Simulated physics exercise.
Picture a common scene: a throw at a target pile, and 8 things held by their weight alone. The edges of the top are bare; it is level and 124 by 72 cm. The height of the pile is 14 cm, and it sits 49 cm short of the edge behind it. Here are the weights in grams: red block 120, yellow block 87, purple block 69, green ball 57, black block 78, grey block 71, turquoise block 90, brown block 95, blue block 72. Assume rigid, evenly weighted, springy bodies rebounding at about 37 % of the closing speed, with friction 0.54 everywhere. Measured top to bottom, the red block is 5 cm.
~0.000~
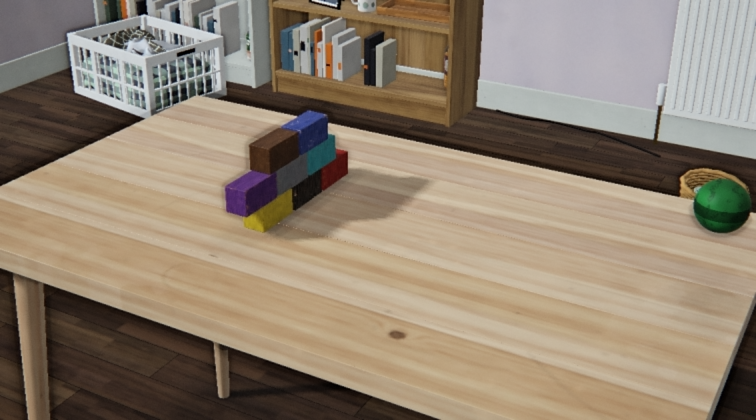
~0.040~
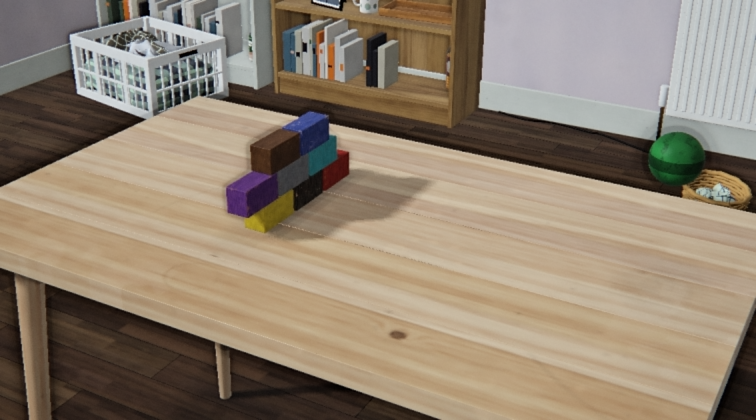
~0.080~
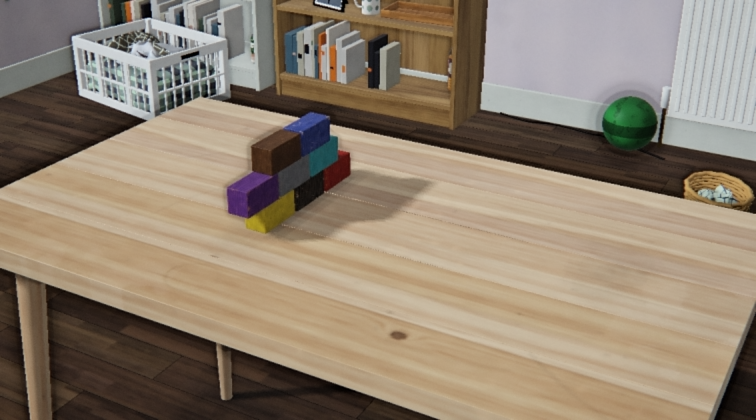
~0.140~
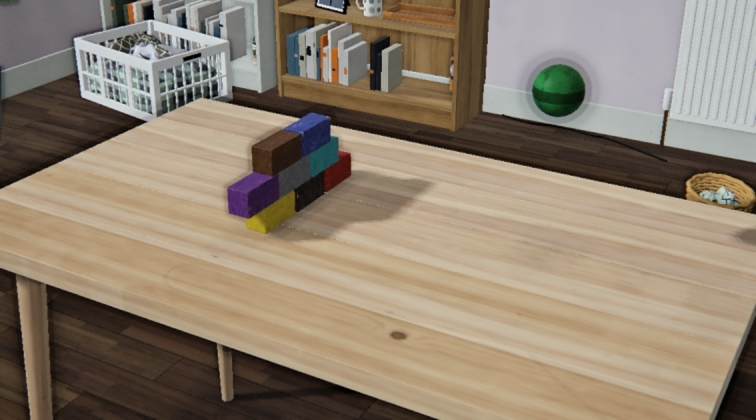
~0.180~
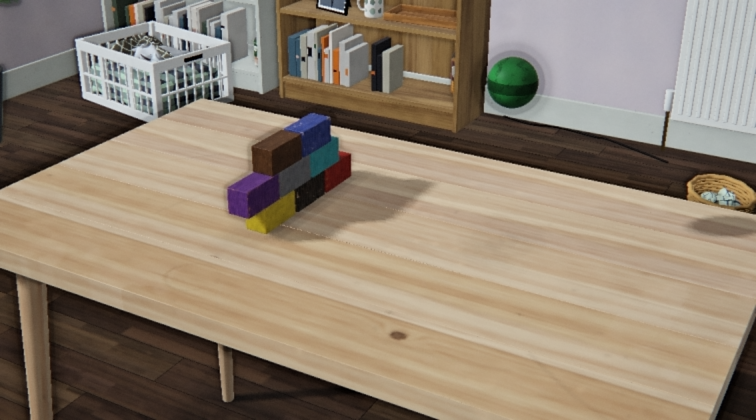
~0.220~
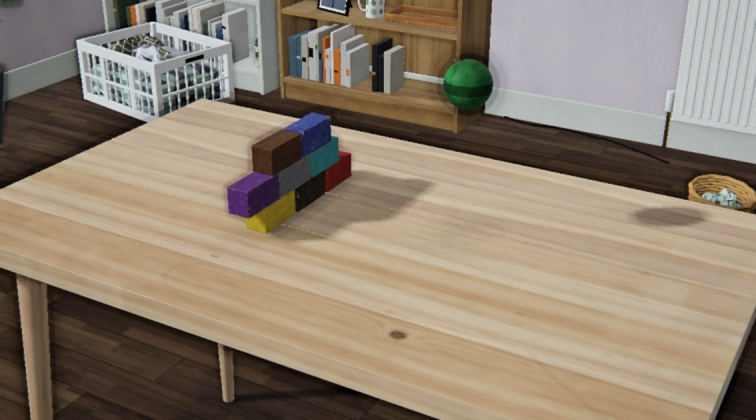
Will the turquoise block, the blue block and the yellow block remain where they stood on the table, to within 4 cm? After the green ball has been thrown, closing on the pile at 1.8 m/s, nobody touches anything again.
Turquoise block - does not remain, blue block - does not remain, yellow block - remains.
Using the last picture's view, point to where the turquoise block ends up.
Near (272, 181).
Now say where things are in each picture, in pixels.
In the first frame, 63 cm to the stack; green ball (722, 206); turquoise block (313, 153); blue block (305, 133); yellow block (268, 208).
In the second frame, 56 cm to the stack; green ball (676, 159); black block (300, 188).
In the third frame, 48 cm to the stack; green ball (629, 123); brown block (277, 152).
In the fourth frame, 37 cm to the stack; green ball (559, 91); purple block (254, 193).
In the fifth frame, 30 cm to the stack; green ball (513, 83); grey block (286, 173).
In the sixth frame, 23 cm to the stack; green ball (468, 85); turquoise block (317, 155); blue block (308, 135); yellow block (271, 209).
Around 0.42 s, green ball near (351, 175); turquoise block at 8° to upright near (302, 152); blue block at 6° to upright near (297, 131).
Around 0.62 s, green ball near (376, 182); blue block on its side near (243, 158); turquoise block on its side near (277, 174).
Finally (1.3 s), on their side or leaning hard on the table, turquoise block and blue block; the other 6 still in place (within 4 cm). Final places as that camera would see them, turquoise block near (272, 181), blue block near (186, 178).
